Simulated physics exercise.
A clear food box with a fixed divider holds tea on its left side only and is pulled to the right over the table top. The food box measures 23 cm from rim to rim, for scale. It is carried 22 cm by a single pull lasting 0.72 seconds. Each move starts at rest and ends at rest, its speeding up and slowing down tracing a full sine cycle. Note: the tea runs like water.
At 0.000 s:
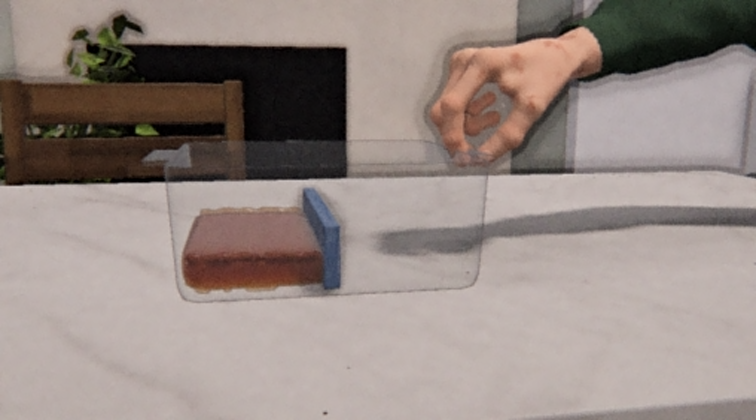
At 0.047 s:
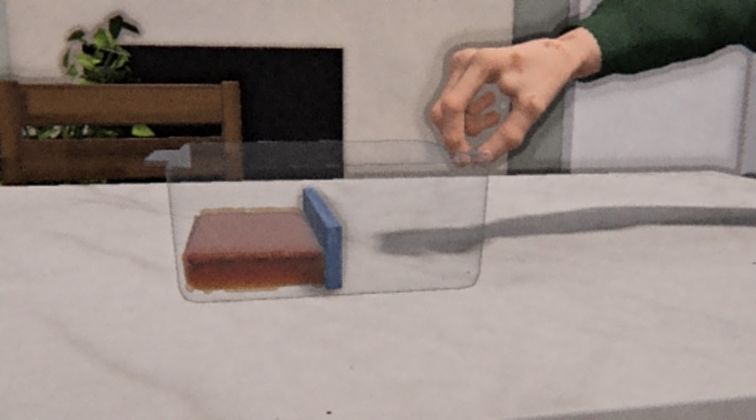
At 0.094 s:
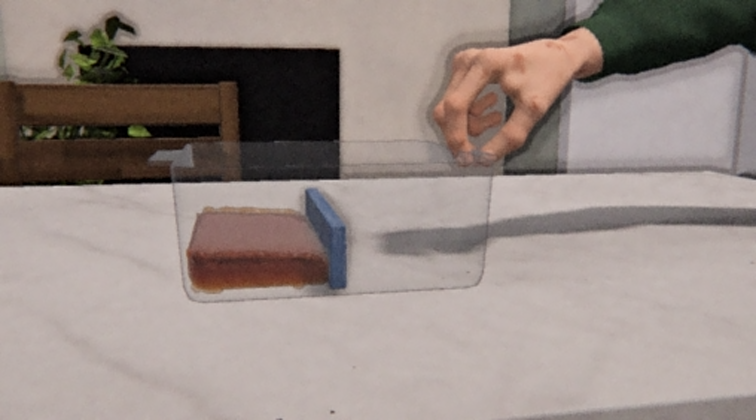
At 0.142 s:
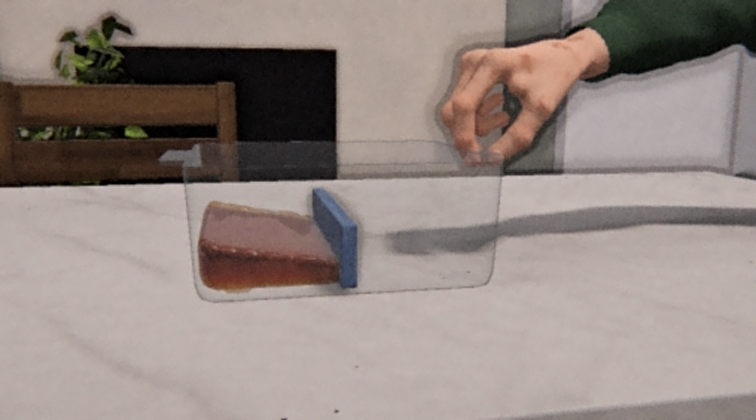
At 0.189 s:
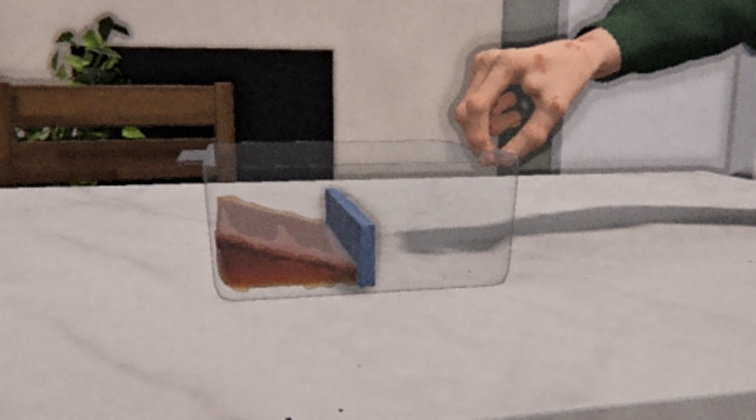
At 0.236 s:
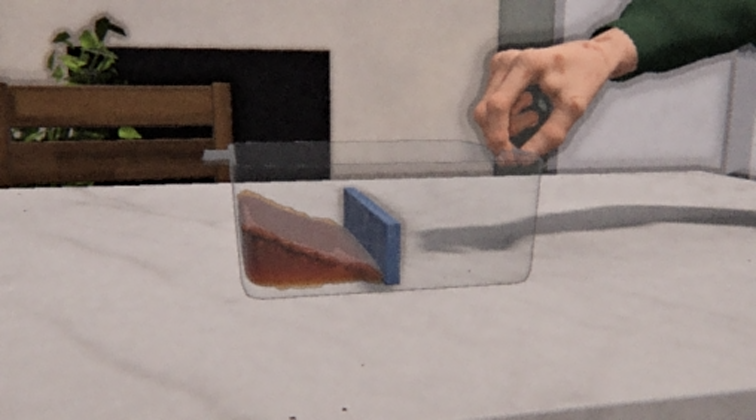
A clear food box holding brown tea behind a blue divider sat still at first, then a hand pulled it to the right, and the tea sloped up toward the left side.
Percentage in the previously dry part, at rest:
Close to 7 percent.
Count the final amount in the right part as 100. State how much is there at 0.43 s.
My estimate is about 0 in a hundred.
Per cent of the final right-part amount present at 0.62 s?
Something near 80 out of a hundred.
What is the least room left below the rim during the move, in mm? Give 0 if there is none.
Min. clearance below rim: Some 35 mm.
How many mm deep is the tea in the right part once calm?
Depth: Around 2 mm.
By 0.43 s it has gone 15 cm; 0 per cent is on the right side and 0 is out of the food box.
By 0.62 s it has gone 22 cm; 6 per cent is on the right side and 0 is out of the food box.
By 0.82 s it has gone 22 cm; 6 per cent is on the right side and 0 is out of the food box.
By 1.01 s it has gone 22 cm; 6 per cent is on the right side and 0 is out of the food box.
At rest 7 per cent is on the right side and 0 is out of the food box.
